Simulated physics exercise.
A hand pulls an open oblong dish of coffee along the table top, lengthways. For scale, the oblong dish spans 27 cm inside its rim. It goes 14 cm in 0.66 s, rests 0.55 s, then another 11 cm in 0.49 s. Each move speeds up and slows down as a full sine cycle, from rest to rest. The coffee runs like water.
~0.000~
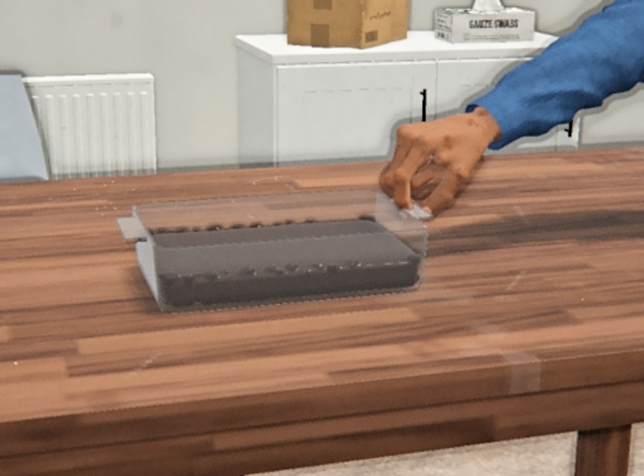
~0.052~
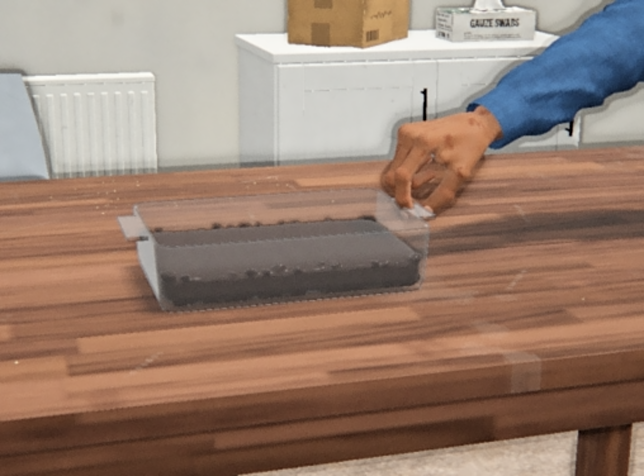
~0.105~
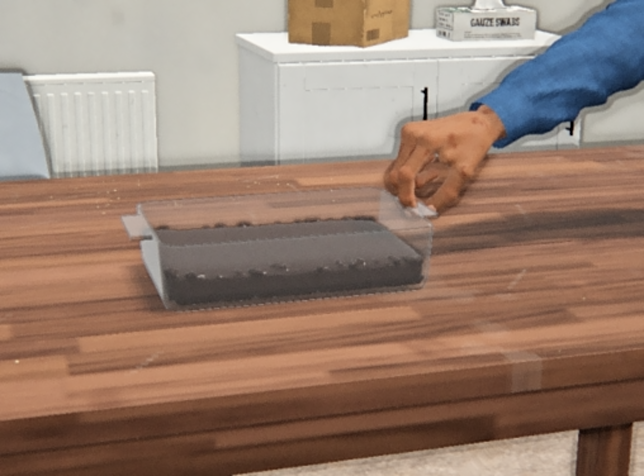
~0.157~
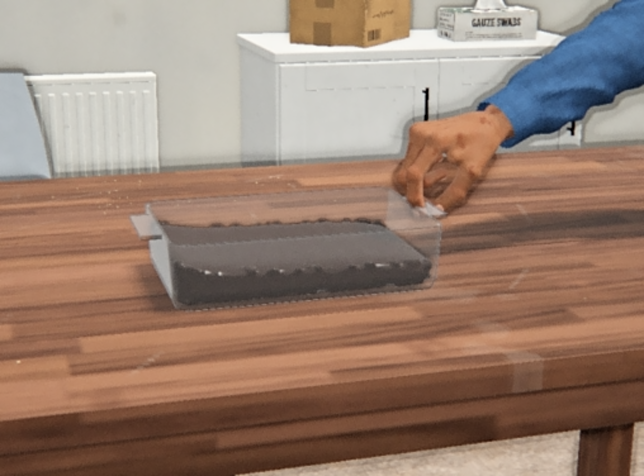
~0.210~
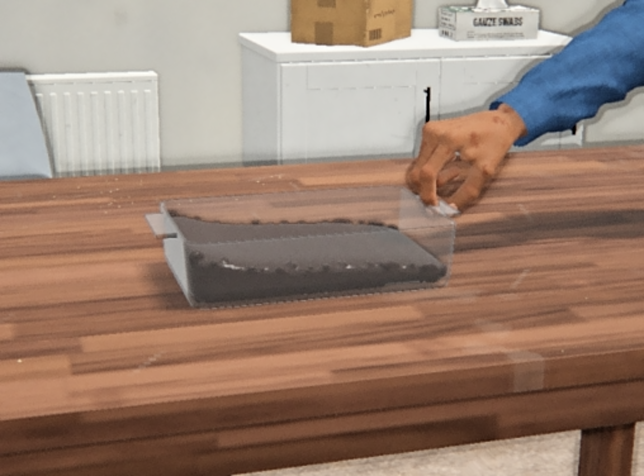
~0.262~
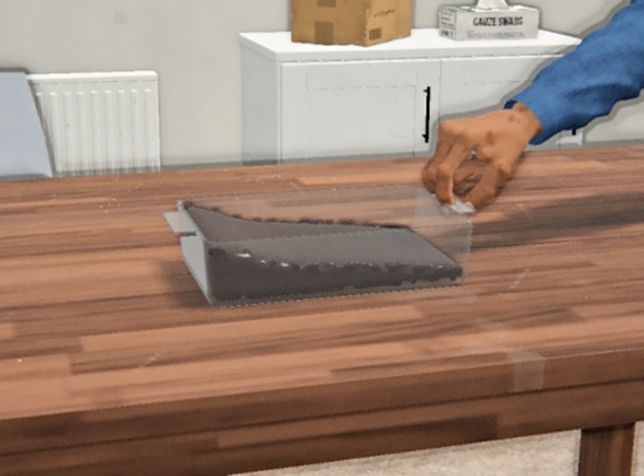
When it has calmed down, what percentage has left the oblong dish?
Loss: About 21 per cent.
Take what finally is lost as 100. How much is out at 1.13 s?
About 60 per cent.
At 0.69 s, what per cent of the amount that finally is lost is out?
Near 40 in a hundred.
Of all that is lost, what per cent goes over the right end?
Near 100 in a hundred.
By 0.69 s it has gone 14 cm; 0 per cent is out over the left end and 8 over the right.
By 1.13 s it has gone 14 cm; 0 per cent is out over the left end and 13 over the right.
By 1.56 s it has gone 24 cm; 0 per cent is out over the left end and 12 over the right.
By 1.99 s it has gone 25 cm; 0 per cent is out over the left end and 20 over the right.
At rest 21 per cent is out in all, 1 of it over the left end.
